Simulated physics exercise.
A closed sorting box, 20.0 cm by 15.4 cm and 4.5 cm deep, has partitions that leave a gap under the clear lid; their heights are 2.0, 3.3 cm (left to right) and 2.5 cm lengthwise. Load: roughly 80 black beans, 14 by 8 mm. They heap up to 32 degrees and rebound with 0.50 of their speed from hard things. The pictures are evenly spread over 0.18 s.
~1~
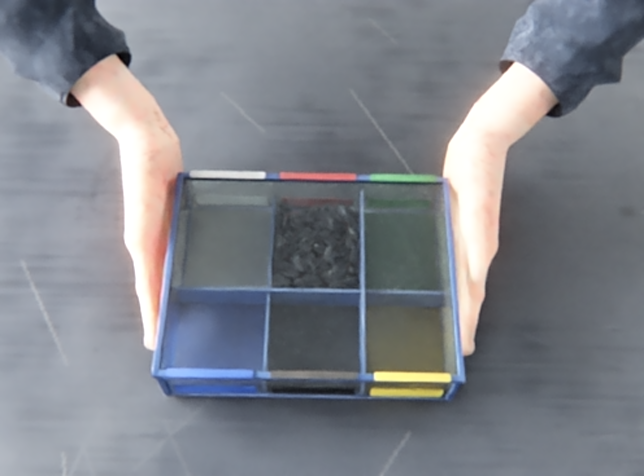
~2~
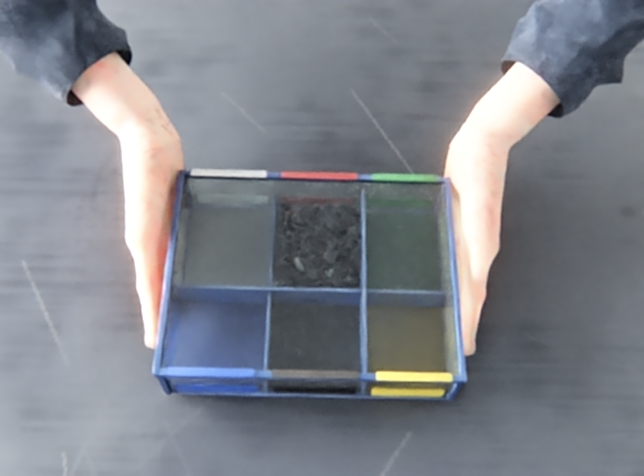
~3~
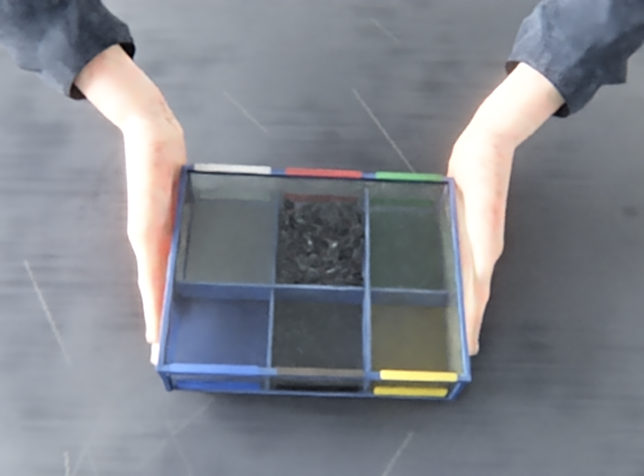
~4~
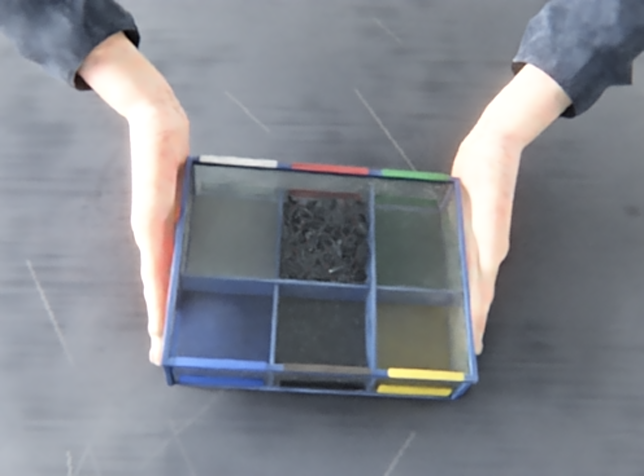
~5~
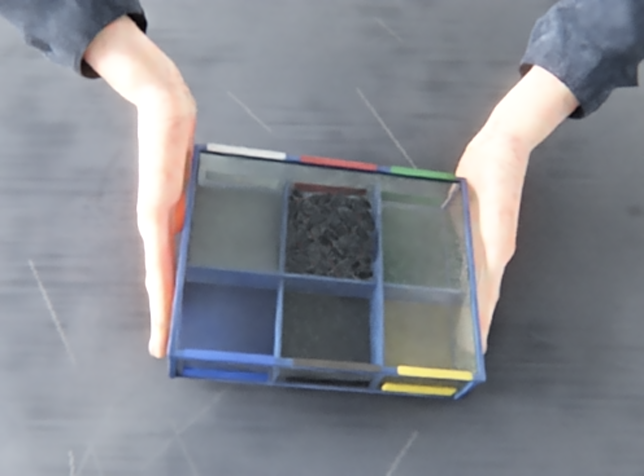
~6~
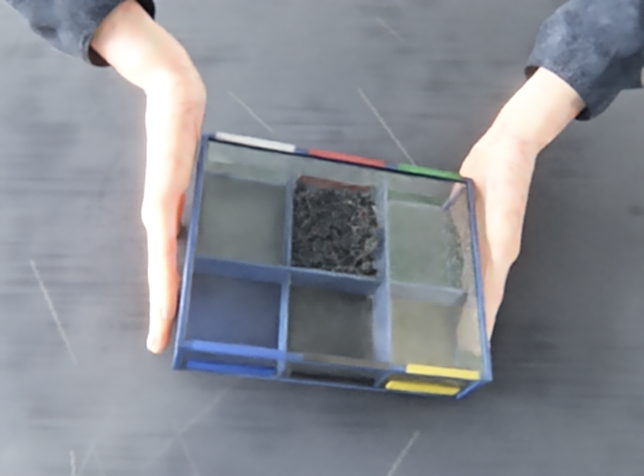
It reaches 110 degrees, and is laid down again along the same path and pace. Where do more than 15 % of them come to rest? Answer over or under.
Red: Over, blue: Under, green: Over, yellow: Under, white: Under, black: Under.
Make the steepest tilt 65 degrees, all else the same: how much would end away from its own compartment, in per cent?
About 5 per cent.
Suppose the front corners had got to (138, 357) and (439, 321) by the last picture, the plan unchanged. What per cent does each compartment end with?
Red 0; blue 0; green 0; yellow 0; white 100; black 0.
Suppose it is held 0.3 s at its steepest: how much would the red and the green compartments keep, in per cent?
Then: Red 80, green 15.
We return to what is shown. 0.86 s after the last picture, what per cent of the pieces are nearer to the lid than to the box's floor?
About 60 per cent.
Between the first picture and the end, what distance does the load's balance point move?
Roughly 3.5 cm.
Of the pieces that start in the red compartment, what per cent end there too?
Some 70 per cent.
Then, 0.86 s after the last picture, tilt 110 degrees; red 80 %, green 15 %.
Then, 1.44 s after the last picture, tilt 49 degrees; red 75 %, green 20 %, yellow 5 %.
Then, 2.07 s after the last picture, tilt 0 degrees; red 70 %, green 25 %, yellow 5 %.
In the end, red 70 %, blue 0 %, green 25 %, yellow 5 %, white 0 %, black 0 %.
